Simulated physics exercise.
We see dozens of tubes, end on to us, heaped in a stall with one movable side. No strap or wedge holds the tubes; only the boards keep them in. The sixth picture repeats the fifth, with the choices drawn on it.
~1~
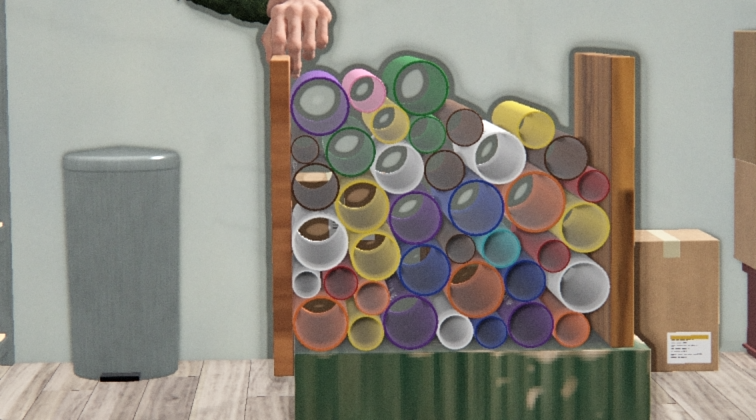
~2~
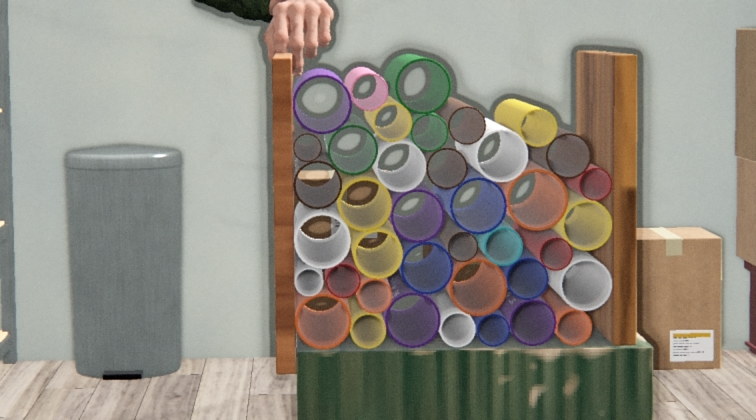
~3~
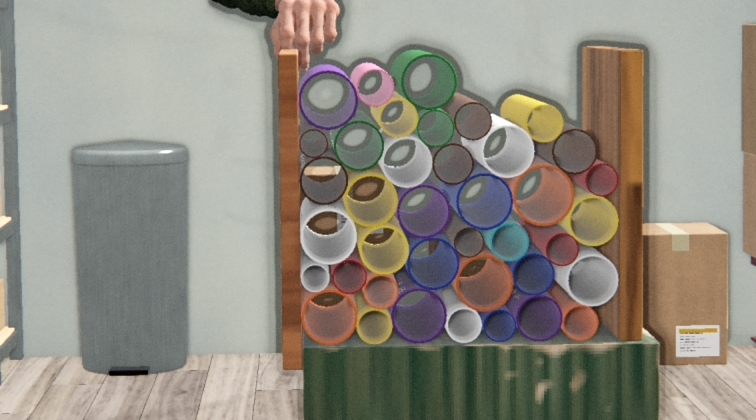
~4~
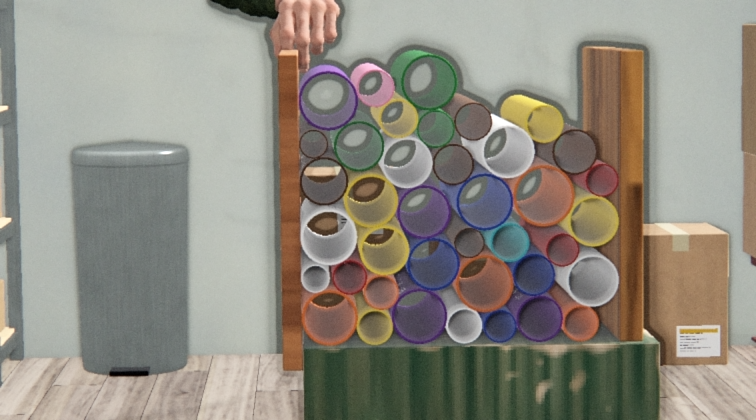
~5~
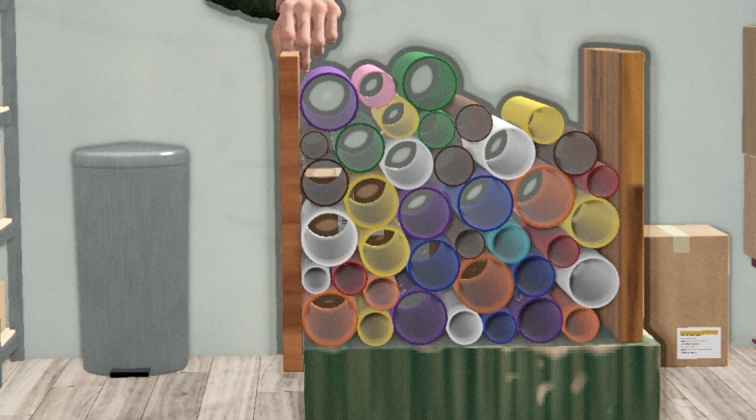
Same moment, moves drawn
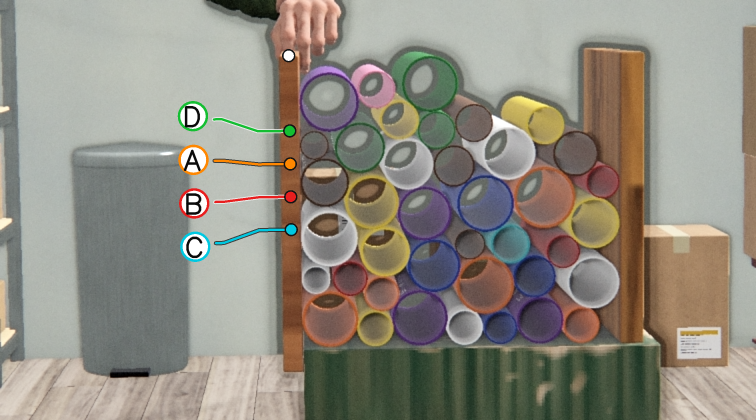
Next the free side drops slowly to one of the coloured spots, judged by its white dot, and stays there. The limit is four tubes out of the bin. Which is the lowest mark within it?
No lower than B.
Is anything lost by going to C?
Yes.
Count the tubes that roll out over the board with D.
The count is none.
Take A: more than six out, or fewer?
Fewer than six.
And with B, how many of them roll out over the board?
With B, three.
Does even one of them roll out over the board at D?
No.
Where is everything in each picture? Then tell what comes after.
The first picture shows a brown tube (305, 149); side board (283, 204); an orange tube (321, 323).
The second picture shows an orange tube (323, 321); a purple tube (533, 322).
The third picture shows an orange tube (381, 292); a turquoise tube (509, 242).
The fourth picture shows a yellow tube (593, 221); a white tube (407, 163).
The fifth picture shows a red tube (603, 181); a brown tube (315, 145); side board (292, 199).
On the copy, A at (290, 164); B at (291, 197); C at (291, 230); D at (290, 131); the white dot at (289, 56).
On B. First, top of the board (299, 120).
Then, top of the board (300, 193).
Finally, top of the board (300, 196), three out over the board.
By contrast, A none out over the board; C more than four out over the board; D none out over the board.
